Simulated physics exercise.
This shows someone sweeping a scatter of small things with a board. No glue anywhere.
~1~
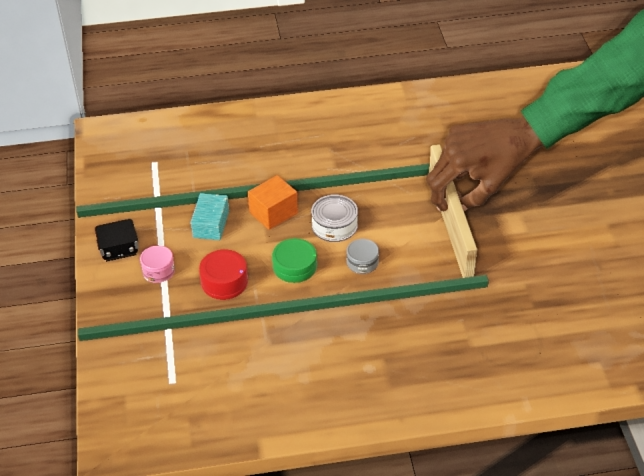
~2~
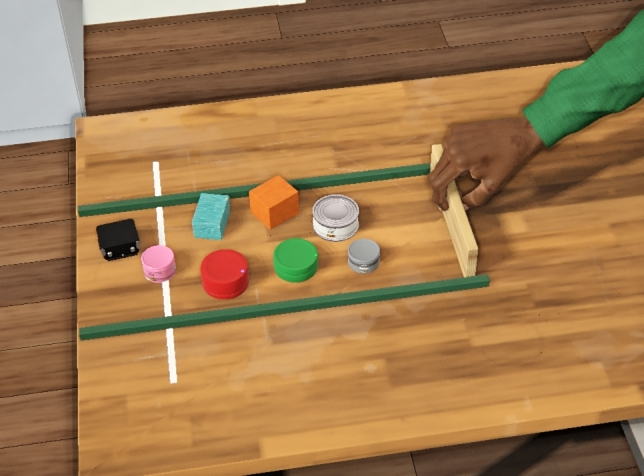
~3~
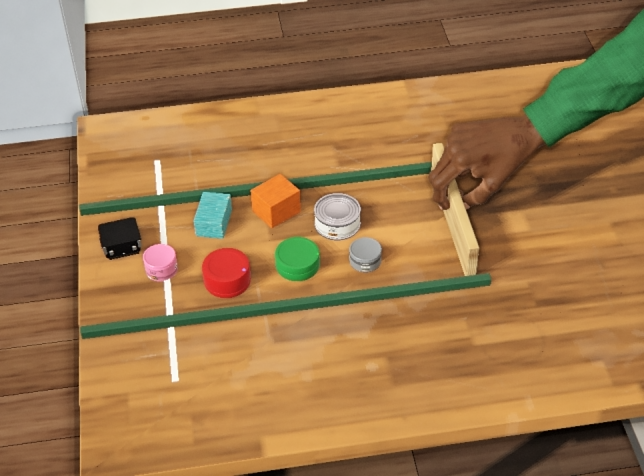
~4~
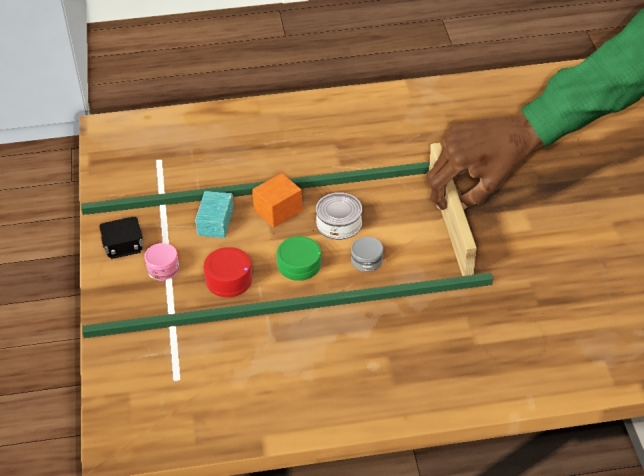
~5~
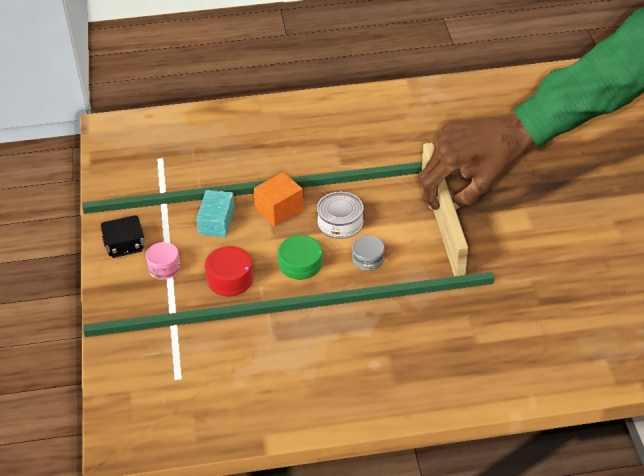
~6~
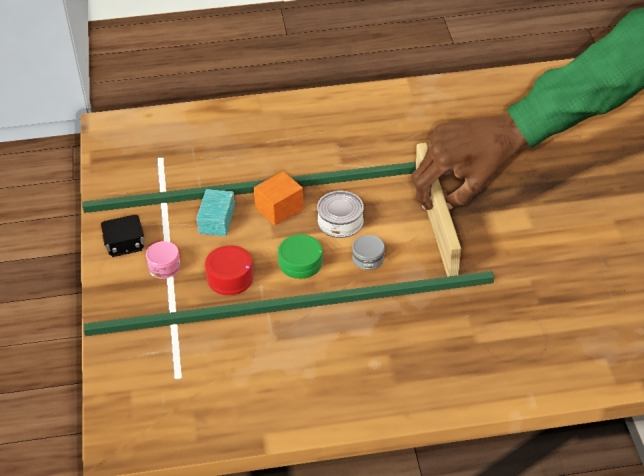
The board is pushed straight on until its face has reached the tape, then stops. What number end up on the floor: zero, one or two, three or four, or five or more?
The number that fall off is one or two.
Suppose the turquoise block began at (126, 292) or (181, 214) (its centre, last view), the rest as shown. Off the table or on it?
Place by place, it holds on; stays on.
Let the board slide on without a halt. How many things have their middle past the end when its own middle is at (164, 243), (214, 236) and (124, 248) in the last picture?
The counts: 2, 0 and 4.
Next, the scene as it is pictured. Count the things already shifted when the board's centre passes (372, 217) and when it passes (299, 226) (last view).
At the one place 1, at the other 5.
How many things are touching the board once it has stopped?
That makes 3.
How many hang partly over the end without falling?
That would be 1.
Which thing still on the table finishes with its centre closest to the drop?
It is the pink tub.
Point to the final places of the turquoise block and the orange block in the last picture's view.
About (109, 220), and the other about (145, 206).
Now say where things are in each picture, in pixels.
Black case (118, 241); pink tub (158, 265); turquoise block (210, 217); board (452, 211); tape (163, 263), in the first frame.
Pink tub (159, 264); board (453, 210), in the second frame.
Turquoise block (213, 215); orange block (276, 201), in the third frame.
Black case (122, 239); white pot (339, 216), in the fourth frame.
Pink tub (163, 261); green lid (300, 257), in the fifth frame.
Black case (123, 237); pink tub (164, 260); turquoise block (216, 212); board (437, 209); tape (168, 258), in the sixth frame.
Soon after, none off yet; black case at rest near (123, 237); pink tub at rest near (164, 260); turquoise block at rest near (216, 212).
Then, none off yet; black case at rest near (121, 237); pink tub moved about its own width near (129, 259); turquoise block moved about its own width near (157, 218).
By the end, the number that fall off is one or two; fallen, black case.
